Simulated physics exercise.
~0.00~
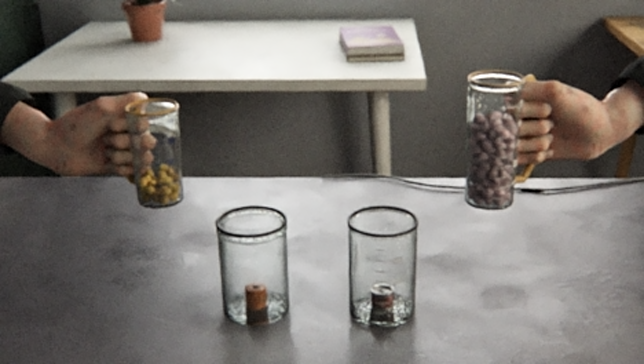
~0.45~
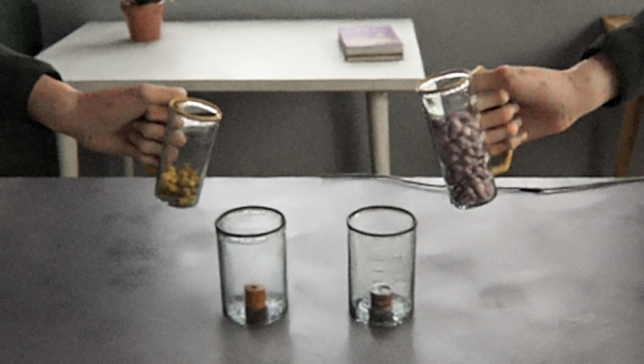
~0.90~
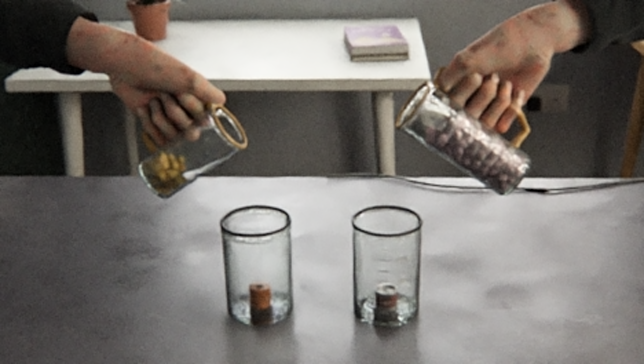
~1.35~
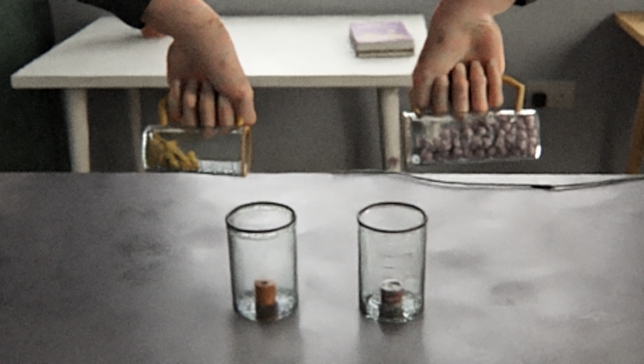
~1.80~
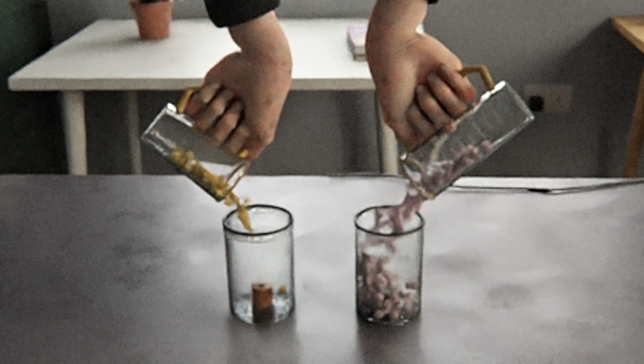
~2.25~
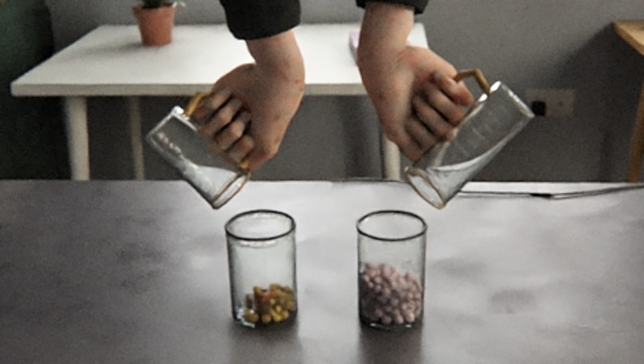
At first, two hands hold glass mugs above a dark table, the left one with a little yellow filling and the right one nearly full of purplish, bean-like pieces. Below them stand two clear glasses, each with a small upright object in the middle. The hands tilt the mugs inward until they lie on their sides, with nothing falling yet. Then they tip further, and yellow pieces trickle into the left glass while purplish ones tumble into the right. Finally both mugs are empty, the left object still shows above its shallow layer, and the right one is buried.
